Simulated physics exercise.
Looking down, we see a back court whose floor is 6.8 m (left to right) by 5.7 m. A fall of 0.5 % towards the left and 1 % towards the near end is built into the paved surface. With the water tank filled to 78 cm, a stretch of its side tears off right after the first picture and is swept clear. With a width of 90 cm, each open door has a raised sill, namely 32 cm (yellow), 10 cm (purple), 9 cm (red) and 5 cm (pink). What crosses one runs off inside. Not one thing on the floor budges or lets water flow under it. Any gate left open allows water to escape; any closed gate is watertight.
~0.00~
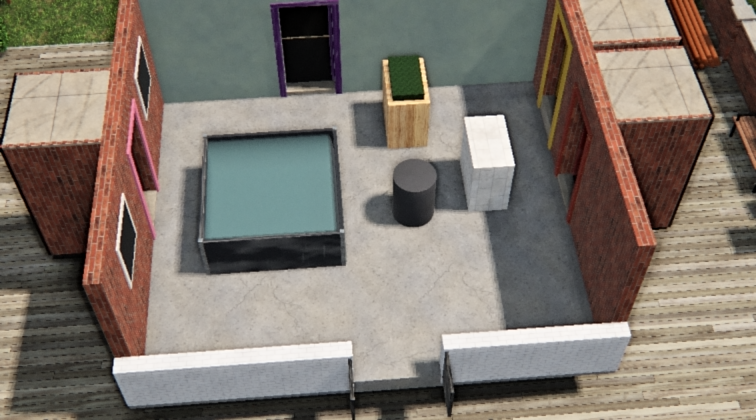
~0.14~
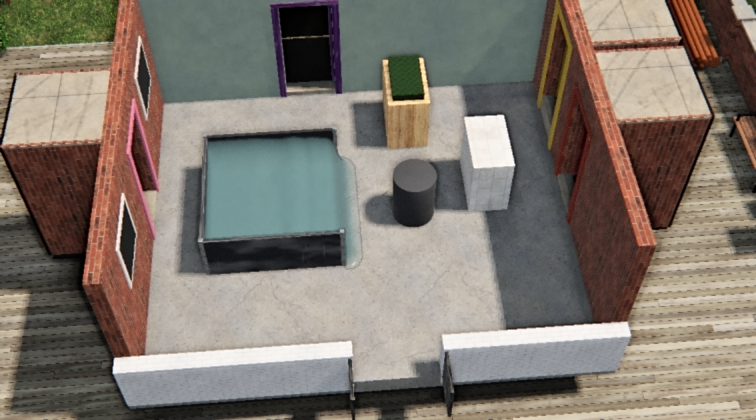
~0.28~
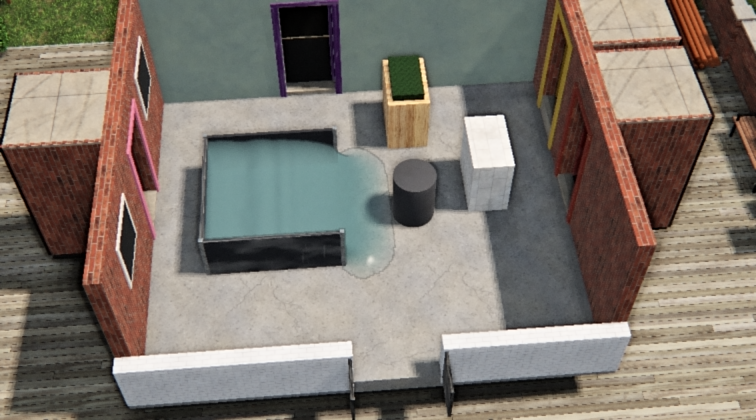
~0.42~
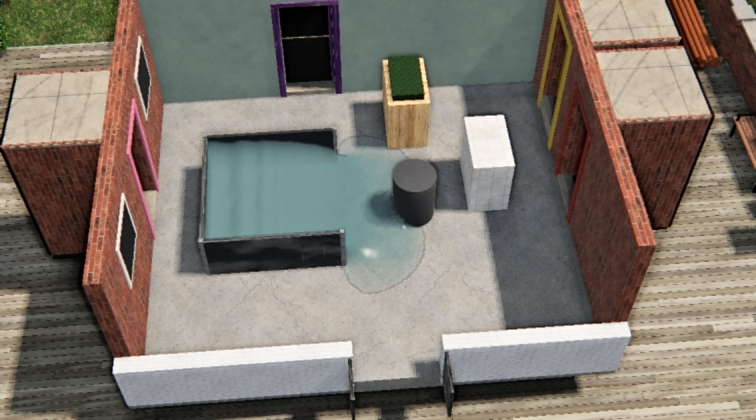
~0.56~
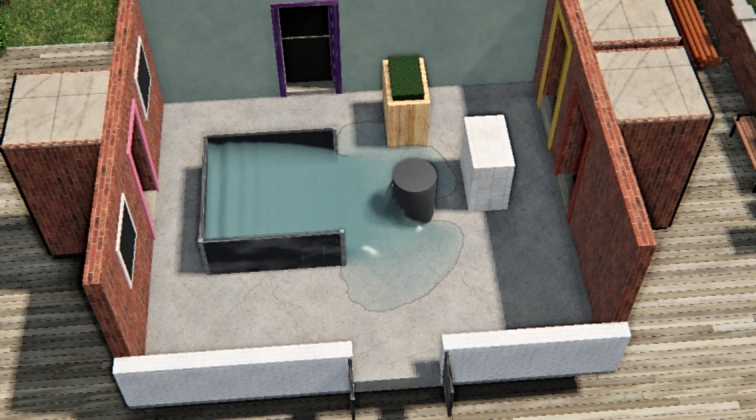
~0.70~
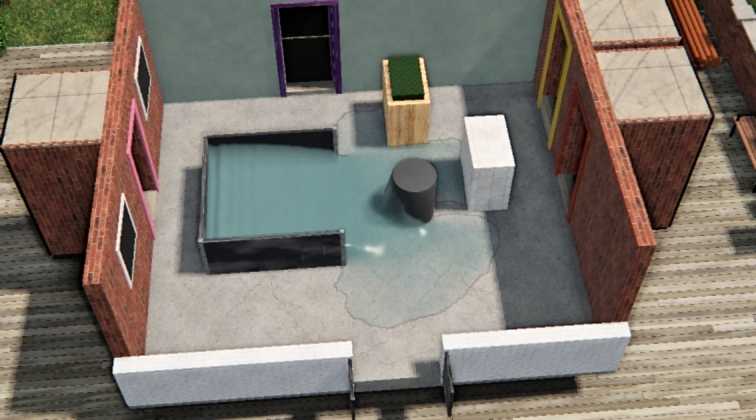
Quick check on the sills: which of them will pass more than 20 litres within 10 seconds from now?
As I see it, at the yellow door the amount will not overshoot the limit; at the purple door the amount will not overshoot the limit; at the red door the amount will overshoot the limit; at the pink door the amount will not overshoot the limit.
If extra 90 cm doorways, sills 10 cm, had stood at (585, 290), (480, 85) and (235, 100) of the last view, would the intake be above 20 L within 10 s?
Check each in turn: The first succeeds, the second succeeds, the third fails.
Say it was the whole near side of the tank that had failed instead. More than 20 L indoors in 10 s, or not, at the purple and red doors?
Log - purple: Threshold not reached, red: Threshold not reached.
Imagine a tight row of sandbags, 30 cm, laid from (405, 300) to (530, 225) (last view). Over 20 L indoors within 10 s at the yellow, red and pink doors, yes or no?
Then the yellow door is fine, the red door is too much, and the pink door is too much.
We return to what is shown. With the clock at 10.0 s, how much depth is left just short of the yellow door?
Looks like about 6.0 cm at that spot.
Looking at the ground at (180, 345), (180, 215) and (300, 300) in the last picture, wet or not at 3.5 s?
Untouched, untouched, untouched.
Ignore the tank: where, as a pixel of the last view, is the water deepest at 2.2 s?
It's at about (587, 339) in the last picture.
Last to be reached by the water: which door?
Last: Pink.
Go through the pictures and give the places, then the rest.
The water tank at (271, 186) is whole and still, 78 cm deep, in the first frame.
The front is at (339, 159), 1.1 m from the gap at (338, 202); 0.5 m2 of floor is under water; 78 cm left at the back of the water tank, in the second frame.
The front is at (359, 152), 1.3 m from the gap at (338, 203); 1.8 m2 of floor is under water; 78 cm left at the back of the water tank, in the third frame.
The front is at (386, 145), 1.7 m from the gap at (338, 204); 3.2 m2 of floor is under water; 77 cm left at the back of the water tank, in the fourth frame.
Water pours out at (338, 205) and has run 2.1 m, to (452, 260); typically 9 cm deep outside, 68 cm at the water tank's back, in the fifth frame.
Water pours out at (338, 204) and has run 2.6 m, to (491, 251); typically 8 cm deep outside, 66 cm at the water tank's back, in the sixth frame.
After 1.4 s water covers 40 % of the floor and is deepest (51 cm) near (383, 211); yellow door 17 cm at the sill, 0 L in, purple door not reached, red door 7 cm at the sill, 0 L in, pink door not reached.
After 2.2 s water covers 50 % of the floor and is deepest (48 cm) near (587, 339); yellow door 27 cm at the sill, 0 L in, purple door 5 cm at the sill, 0 L in, red door 8 cm at the sill, 1 L in, pink door not reached.
After 3.5 s water covers 65 % of the floor and is deepest (31 cm) near (507, 355); yellow door 18 cm at the sill, 0 L in, purple door 9 cm at the sill, 1 L in, red door 12 cm at the sill, 9 L in, pink door not reached.
After 6.0 s water covers 90 % of the floor and is deepest (18 cm) near (498, 94); yellow door 10 cm at the sill, 0 L in, purple door 6 cm at the sill, 2 L in, red door 15 cm at the sill, 88 L in, pink door 4 cm at the sill, 0 L in.
After 10.0 s water covers 95 % of the floor and is deepest (16 cm) near (144, 382); yellow door 6 cm at the sill, 0 L in, purple door 5 cm at the sill, 2 L in, red door 6 cm at the sill, 111 L in, pink door 9 cm at the sill, 1 L in.
